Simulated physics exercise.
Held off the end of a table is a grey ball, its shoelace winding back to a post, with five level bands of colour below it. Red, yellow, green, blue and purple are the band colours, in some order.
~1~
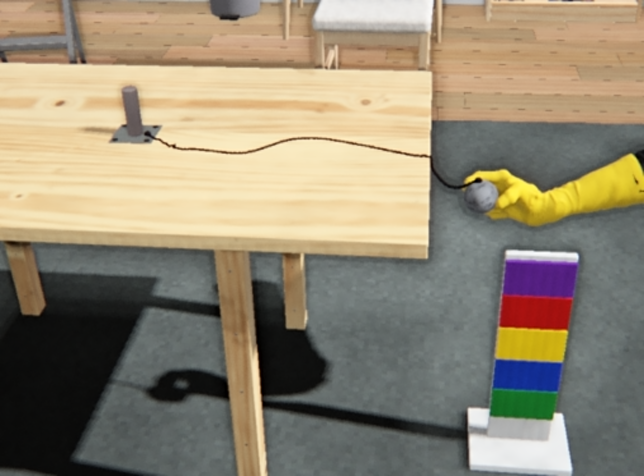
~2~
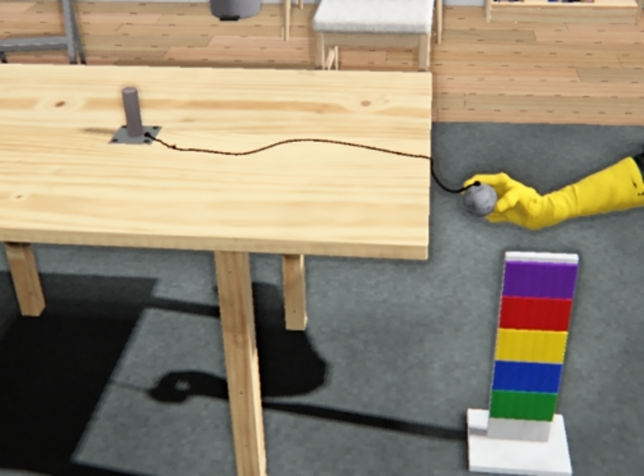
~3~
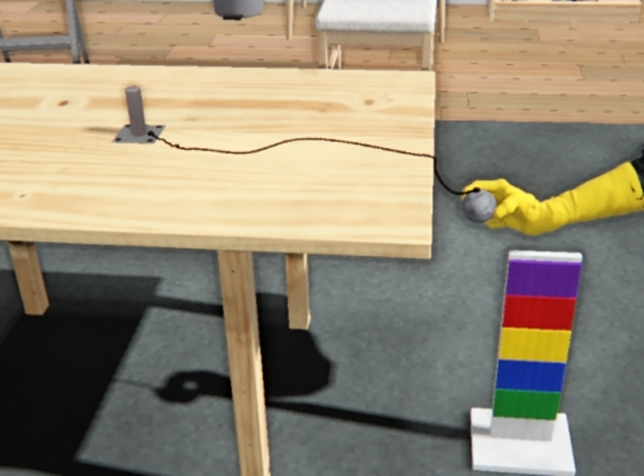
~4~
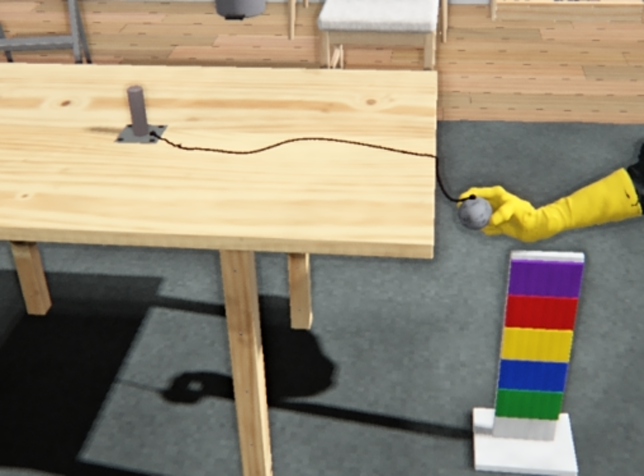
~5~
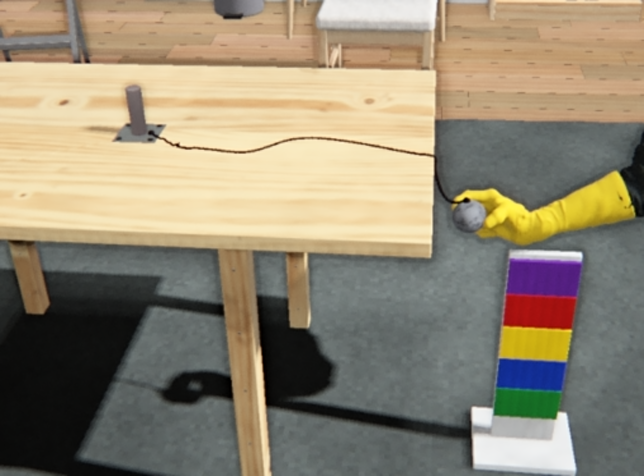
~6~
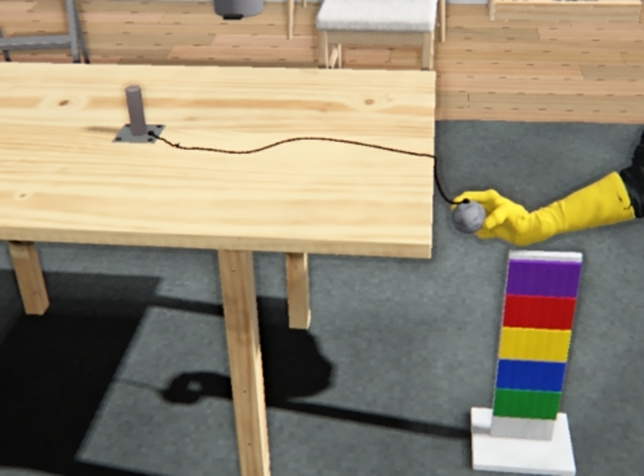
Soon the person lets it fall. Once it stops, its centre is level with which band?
The purple band.
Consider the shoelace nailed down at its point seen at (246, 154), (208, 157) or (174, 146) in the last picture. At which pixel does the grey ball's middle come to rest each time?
In order: (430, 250), then (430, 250), then (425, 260).
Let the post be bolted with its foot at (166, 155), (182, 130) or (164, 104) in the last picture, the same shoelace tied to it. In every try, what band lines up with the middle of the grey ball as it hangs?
For the first it is red, for the second red, for the third purple.
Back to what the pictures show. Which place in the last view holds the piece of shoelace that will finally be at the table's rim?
It's the piece you see at (396, 151).
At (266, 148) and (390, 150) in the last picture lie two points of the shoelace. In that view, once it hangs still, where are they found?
Well, the first one sits at (293, 142), and the second one sits at (426, 150).
Early on, ball near (456, 266); level with purple.
Midway, ball near (404, 252); level with purple.
Near the end, ball near (429, 262); level with purple.
Finally, ball near (427, 260); level with purple. Its middle rests at the purple band.
